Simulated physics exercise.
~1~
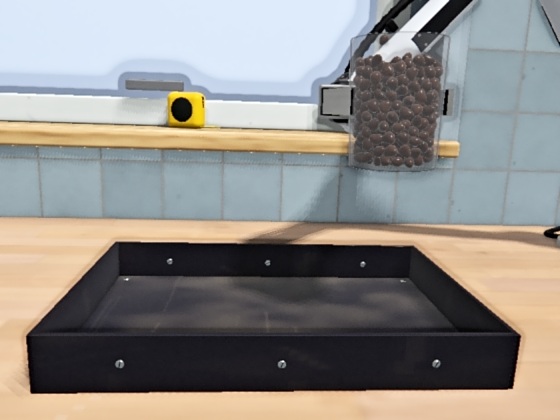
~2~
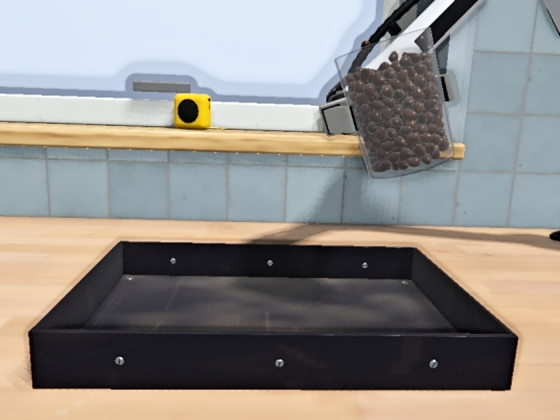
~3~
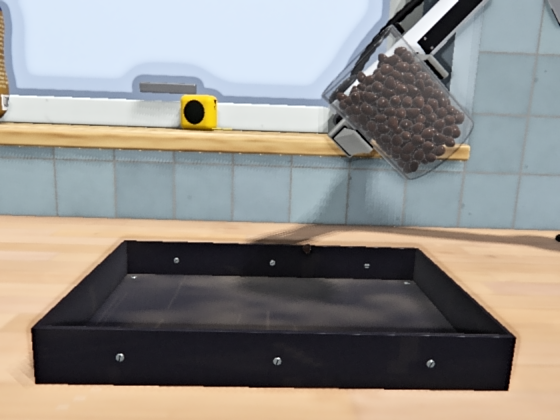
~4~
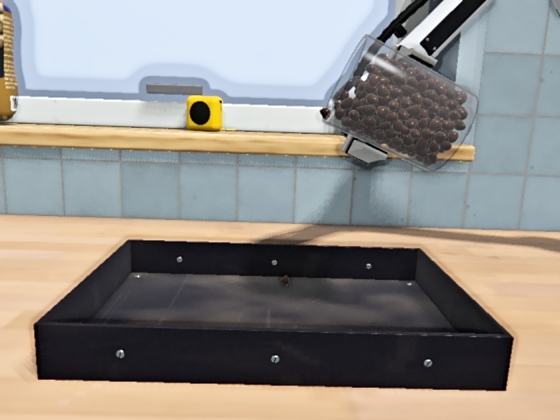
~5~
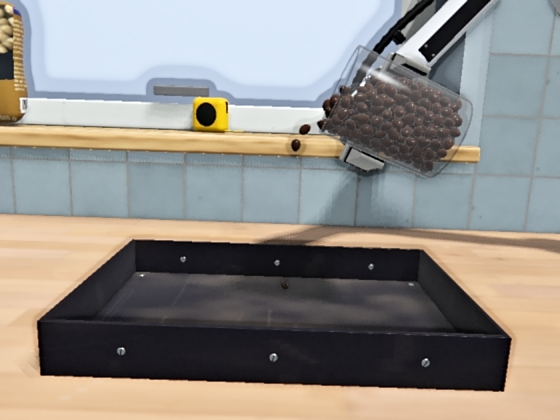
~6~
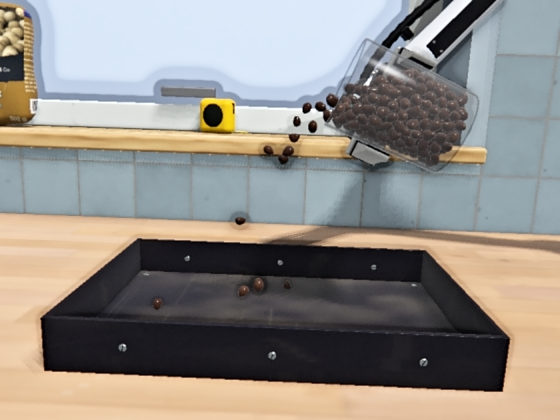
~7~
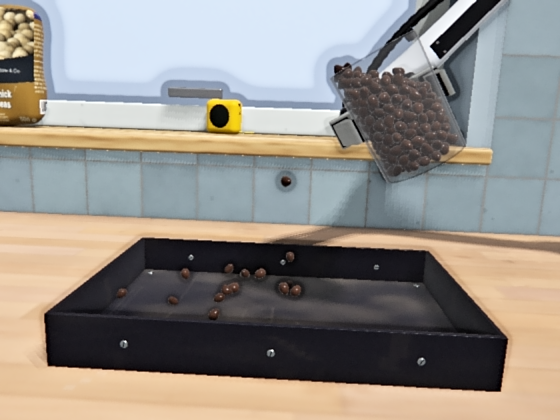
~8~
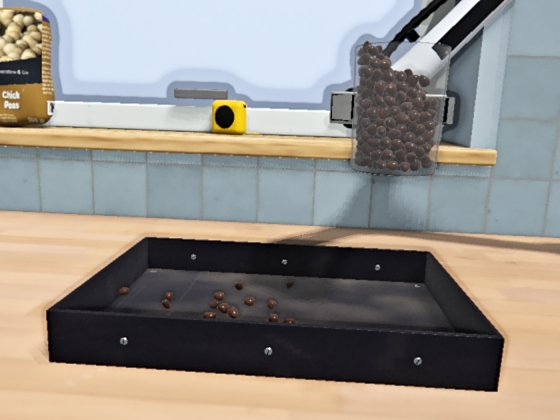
A robotic arm tipped a clear container full of small brown beans over a black tray on a wooden table, letting a few tumble out, then swung it upright again, leaving a small scatter in the tray and most still inside the container.
